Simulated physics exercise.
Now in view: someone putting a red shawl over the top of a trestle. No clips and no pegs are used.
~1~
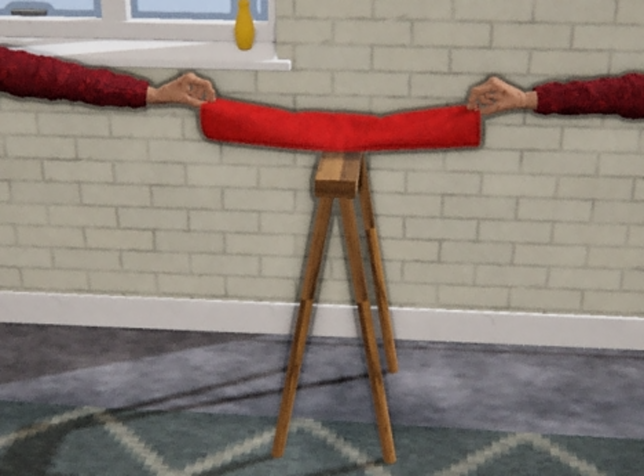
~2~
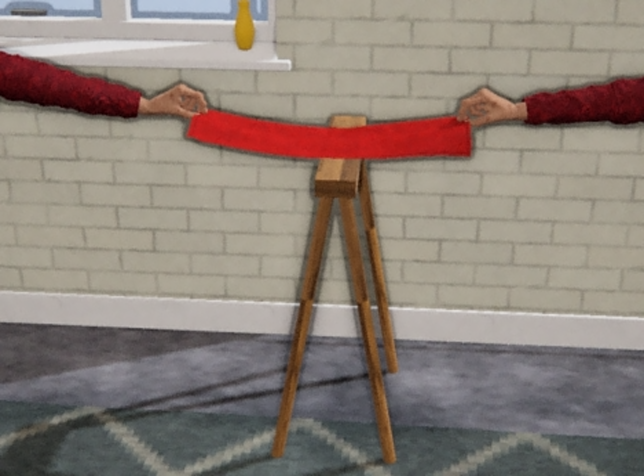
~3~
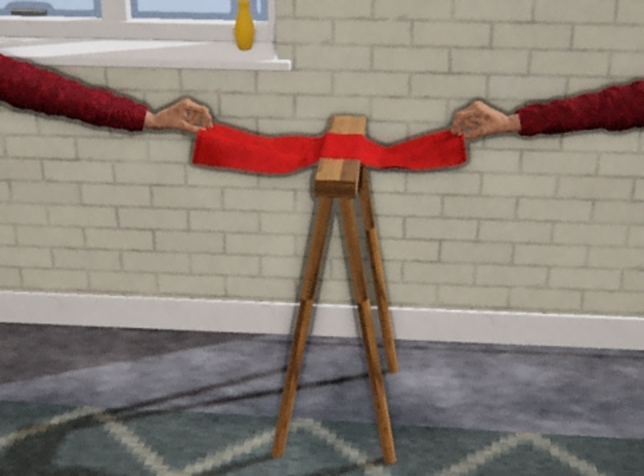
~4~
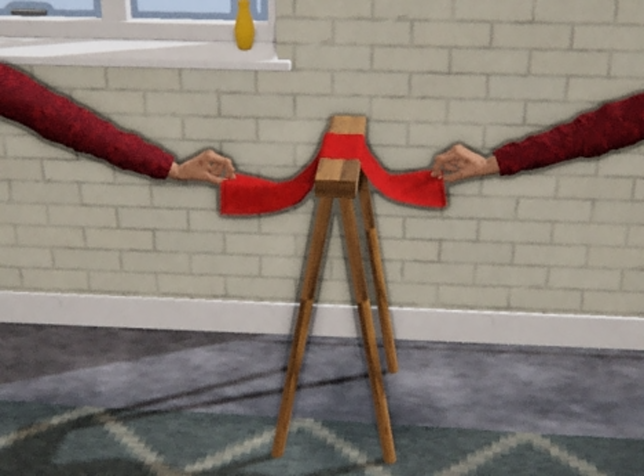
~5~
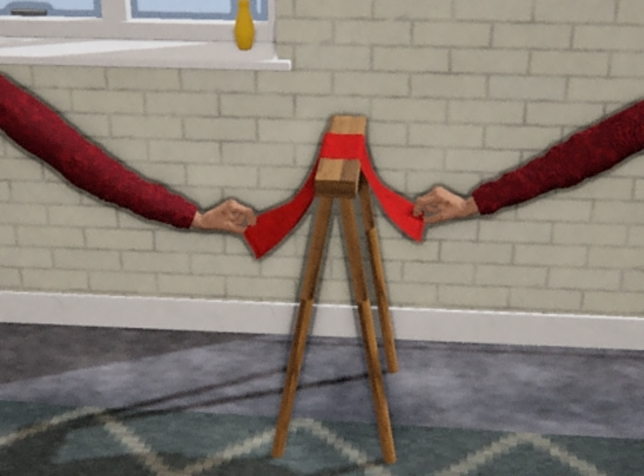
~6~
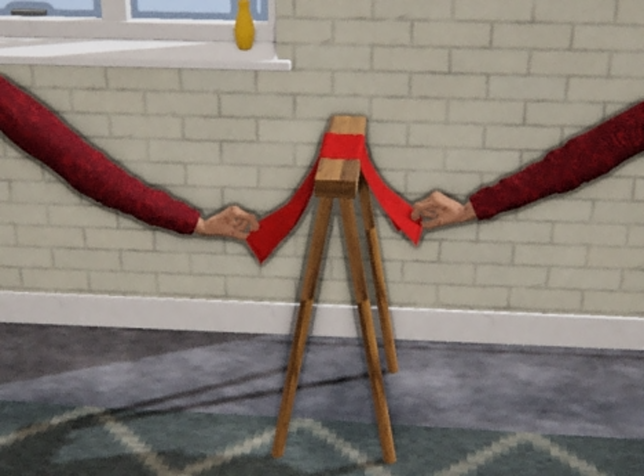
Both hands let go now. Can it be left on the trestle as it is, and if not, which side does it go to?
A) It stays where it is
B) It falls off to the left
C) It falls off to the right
(A) It stays where it is.
Then, 0.62 s after the last picture, shawl hanging on both sides, left end near (362, 260), right end near (338, 242).
Then, 1.40 s after the last picture, shawl hanging on both sides, left end near (343, 265), right end near (345, 244).
At rest, shawl hanging on both sides, left end near (324, 266), right end near (369, 246). The red shawl hangs there.
